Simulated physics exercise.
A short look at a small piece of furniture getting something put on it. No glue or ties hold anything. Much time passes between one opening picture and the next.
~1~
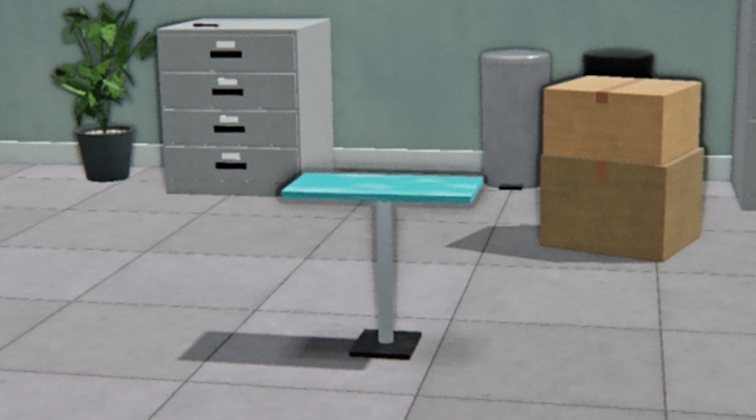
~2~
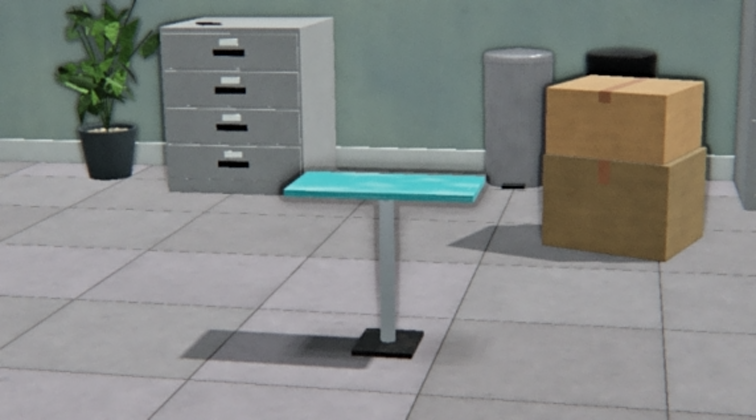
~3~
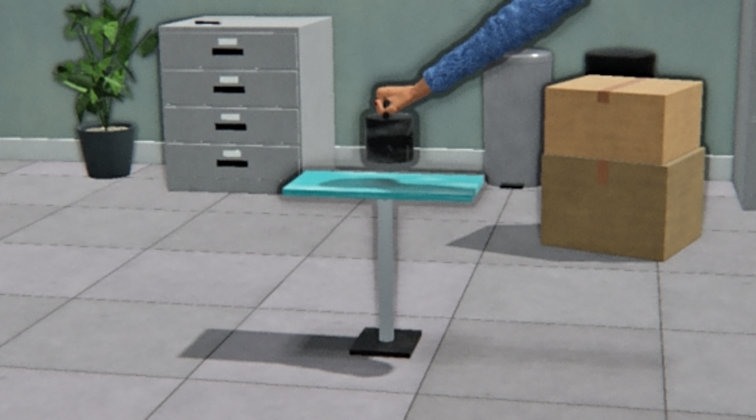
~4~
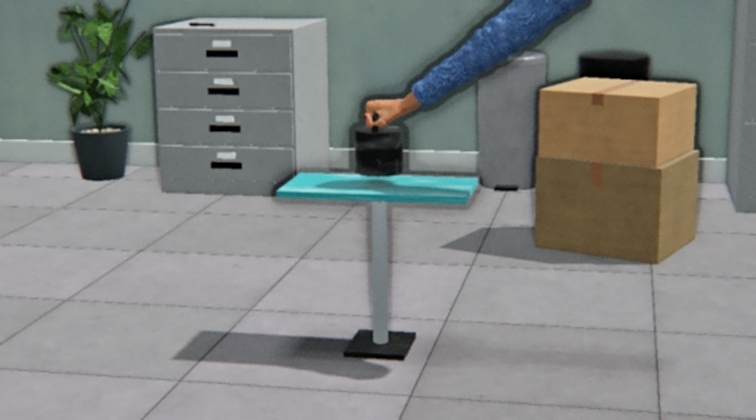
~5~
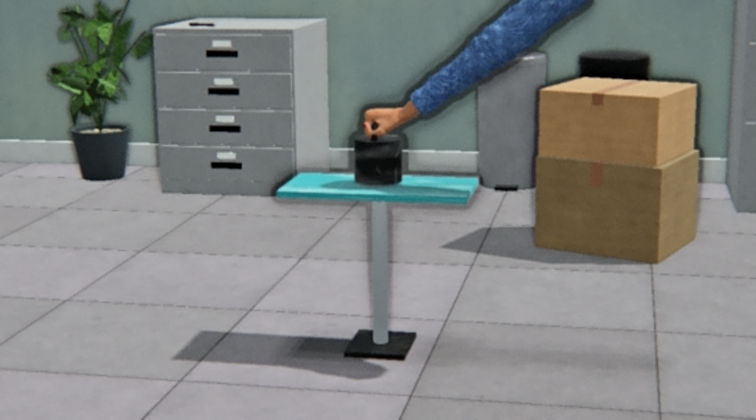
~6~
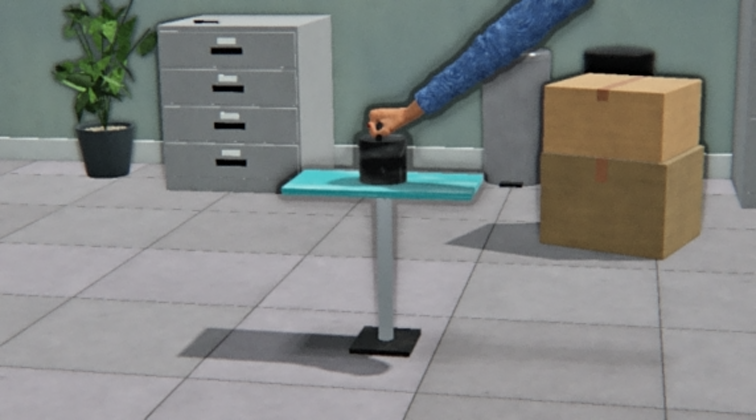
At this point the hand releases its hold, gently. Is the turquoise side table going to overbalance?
It's going to prove stable left like that.
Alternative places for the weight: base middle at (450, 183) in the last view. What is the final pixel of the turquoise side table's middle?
End position approximately (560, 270).
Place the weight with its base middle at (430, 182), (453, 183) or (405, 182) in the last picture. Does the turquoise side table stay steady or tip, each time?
So the turquoise side table tips over on the first try, tips over on the second and stays standing on the third.
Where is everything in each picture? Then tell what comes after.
The first frame shows turquoise side table (384, 188).
The second frame shows turquoise side table (386, 187).
The third frame shows still on the way; turquoise side table (385, 186); weight (390, 138).
The fourth frame shows still on the way; turquoise side table (379, 188); weight (379, 151).
The fifth frame shows still on the way; turquoise side table (379, 188); weight (378, 159).
The sixth frame shows in place, still held; turquoise side table (384, 185); weight (383, 159).
Then, 0.30 s after the last picture, turquoise side table at rest near (384, 185).
At rest, the turquoise side table stays flat on its feet, near (384, 185).
